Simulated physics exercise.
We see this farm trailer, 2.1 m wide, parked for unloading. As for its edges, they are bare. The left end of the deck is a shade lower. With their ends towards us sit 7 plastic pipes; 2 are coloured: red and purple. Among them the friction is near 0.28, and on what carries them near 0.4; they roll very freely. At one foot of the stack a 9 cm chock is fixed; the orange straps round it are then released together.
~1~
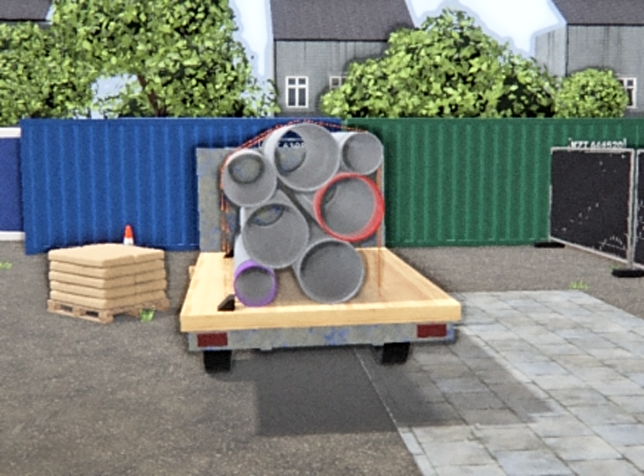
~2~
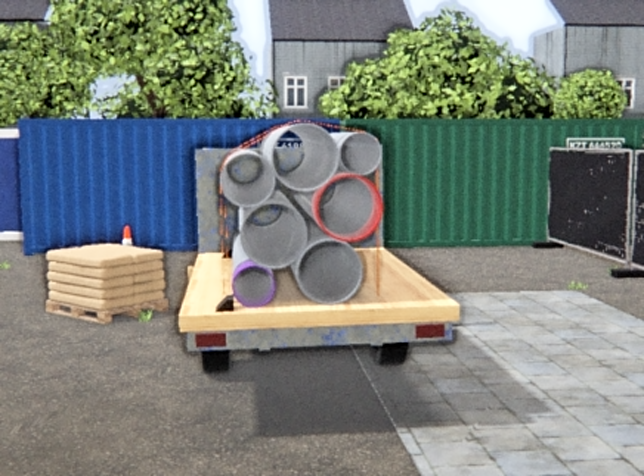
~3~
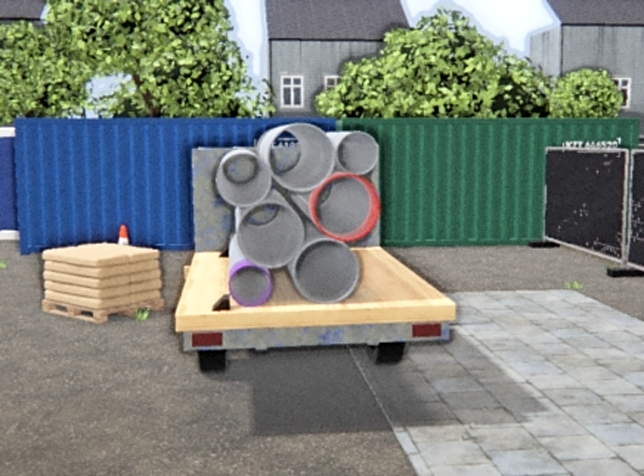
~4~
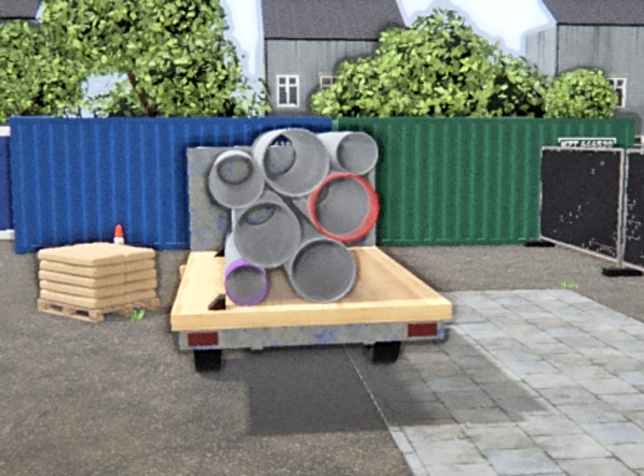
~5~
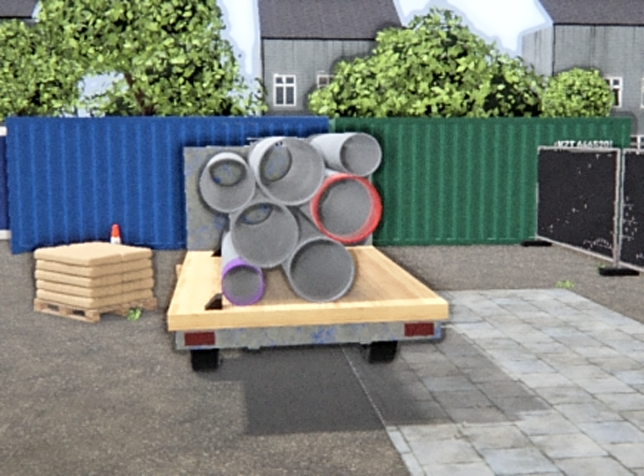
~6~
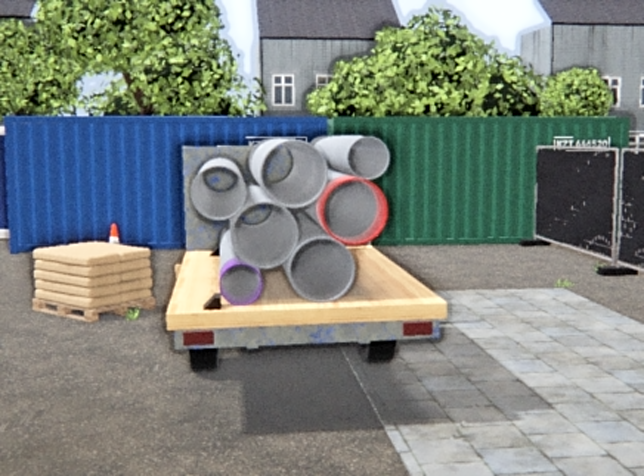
In a yard before blue and green containers, seven grey pipes, one rimmed red and one purple, sit stacked on a flat trailer with thin straps over them. The straps disappear, then the upper pipes spread slightly apart, the top left one shifting left and the red-rimmed one edging right.
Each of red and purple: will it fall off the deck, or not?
Verdict: Red does so; purple does not.
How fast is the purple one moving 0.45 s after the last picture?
0.0 m/s, roughly.
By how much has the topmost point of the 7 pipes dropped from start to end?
Drop: Approx. 85 centimetres.
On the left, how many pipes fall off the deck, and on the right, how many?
By side, that's 1 to the left and 4 to the right.
Then, 0.4 s past the sixth picture, red is in the air, 20 cm from the right edge, rolling right; purple is on the deck, 55 cm from the left edge; 2 off so far.
Then, 0.8 s past the sixth picture, red is dropping off the right side; as before, purple; 3 off so far.
Finally (5.6 s after the last picture), red is down on the right; purple is on the deck, 55 cm from the left edge; 5 off so far.
